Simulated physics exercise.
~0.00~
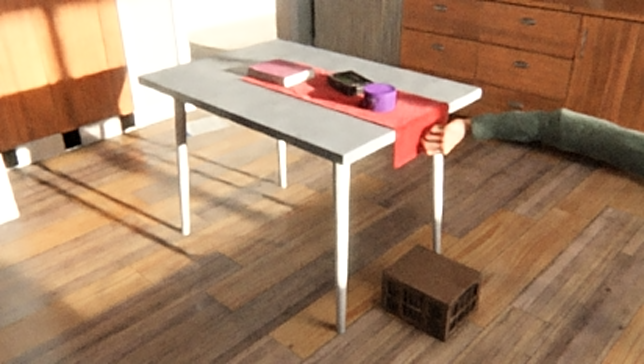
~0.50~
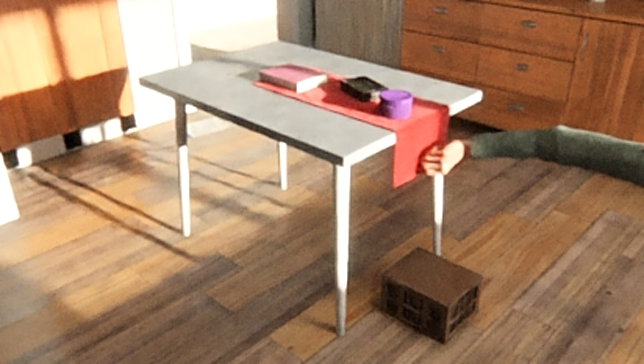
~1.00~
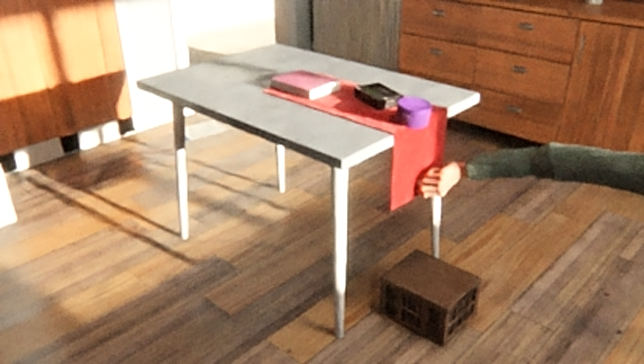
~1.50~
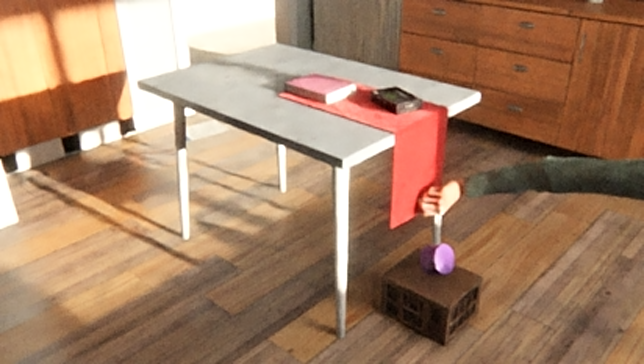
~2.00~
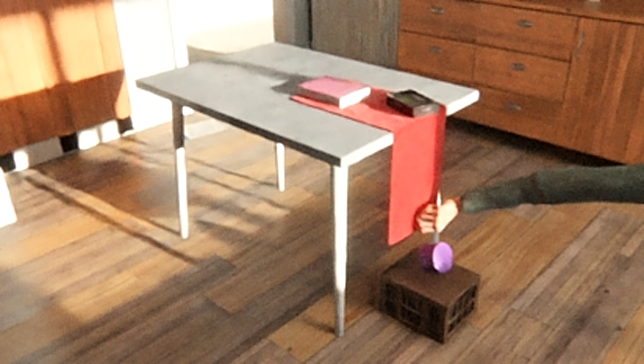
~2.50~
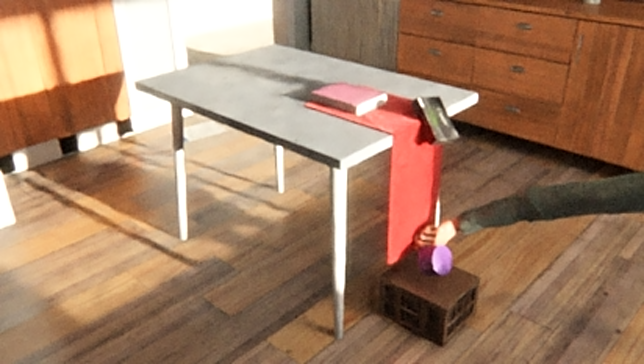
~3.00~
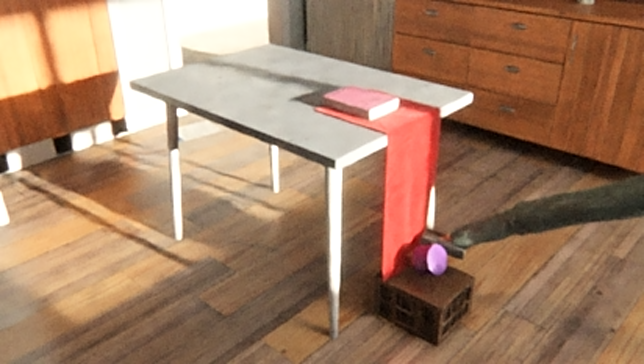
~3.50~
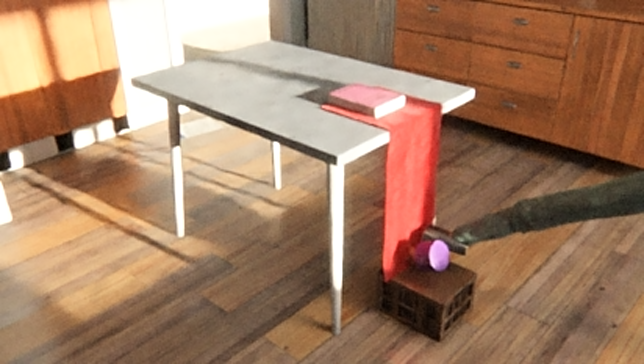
In the video, a hand pulls a red cloth over the right end of a white table, carrying a pink book, black packet and purple tub along; the tub drops onto a brown crate, then the packet falls, and the cloth's hem reaches the crate while the book stays on the table.
